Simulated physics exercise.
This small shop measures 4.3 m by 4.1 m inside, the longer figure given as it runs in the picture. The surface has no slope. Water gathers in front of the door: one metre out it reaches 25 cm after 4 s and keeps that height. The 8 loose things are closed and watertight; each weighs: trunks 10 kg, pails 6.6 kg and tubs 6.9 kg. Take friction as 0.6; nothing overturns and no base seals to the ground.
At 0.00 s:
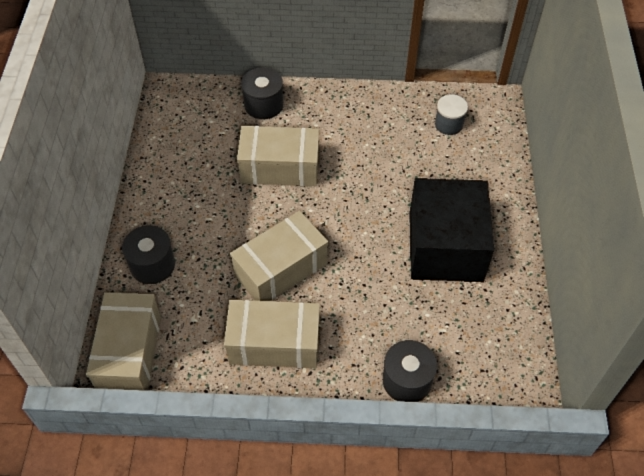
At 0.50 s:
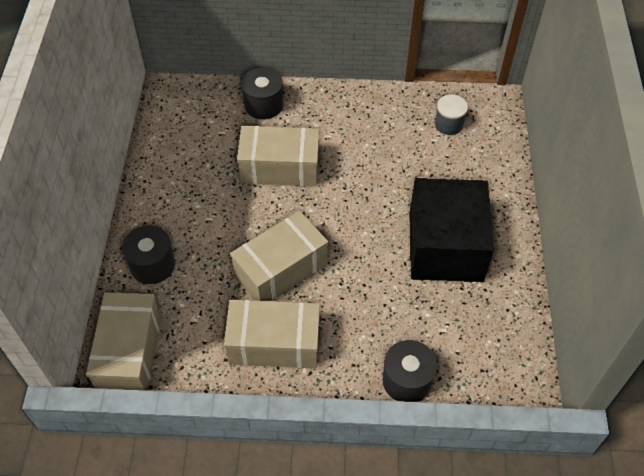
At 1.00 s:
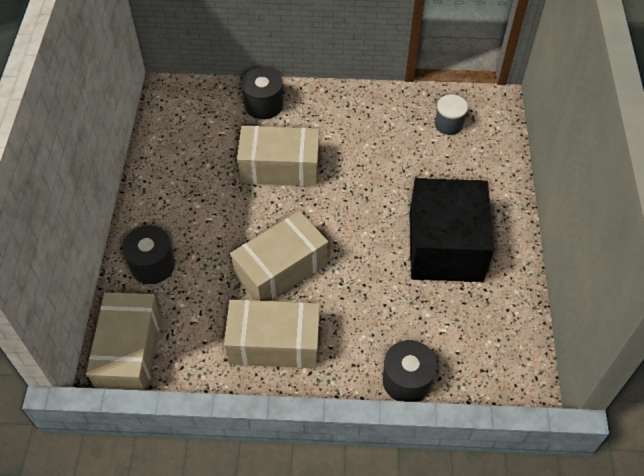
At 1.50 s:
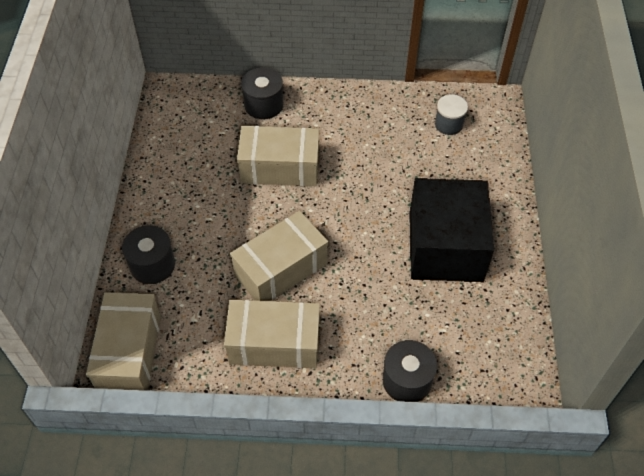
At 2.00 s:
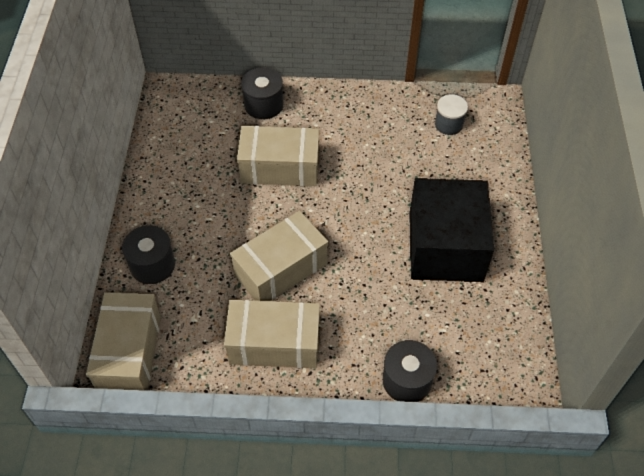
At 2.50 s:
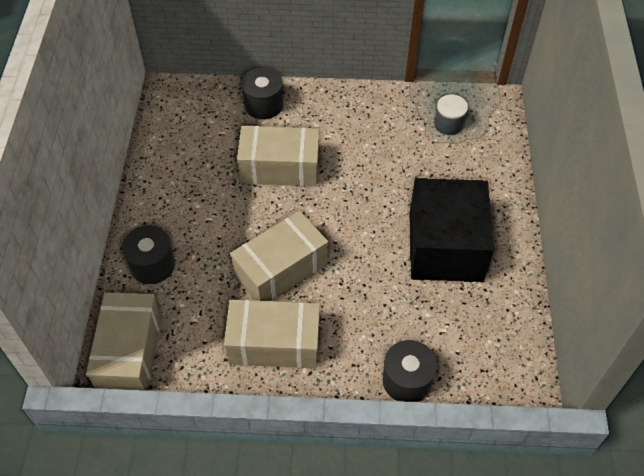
Water spreads over the ground outside a small walled room, then a thin patch creeps in through the doorway at the back right around a small pale-topped container, while the boxes, dark cylinders and black block stay still.
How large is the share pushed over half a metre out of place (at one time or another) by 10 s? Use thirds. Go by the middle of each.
Share: One to two thirds.
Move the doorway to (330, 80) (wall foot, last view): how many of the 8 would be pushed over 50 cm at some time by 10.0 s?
In that case 6 of them.
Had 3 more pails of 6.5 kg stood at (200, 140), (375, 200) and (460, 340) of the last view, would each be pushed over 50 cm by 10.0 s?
In that order: Less, over, under.
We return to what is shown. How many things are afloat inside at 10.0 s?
I count 5.
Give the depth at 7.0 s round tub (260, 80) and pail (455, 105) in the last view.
About 1 and 8 cm.
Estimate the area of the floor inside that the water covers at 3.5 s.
About 3.0 m2.
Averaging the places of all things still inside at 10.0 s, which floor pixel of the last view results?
Near (226, 241).
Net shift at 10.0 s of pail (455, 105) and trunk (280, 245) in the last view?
In that order: 250 cm, 80 cm.
After 3.5 s 0 of 8 are over 50 cm from their spots; 0 afloat.
After 4.5 s 1 of 8 are over 50 cm from their spots; 0 afloat.
After 7.0 s 2 of 8 are over 50 cm from their spots; 2 afloat.
After 10.0 s 4 of 8 are over 50 cm from their spots, and 4 have been at some point; 5 afloat.
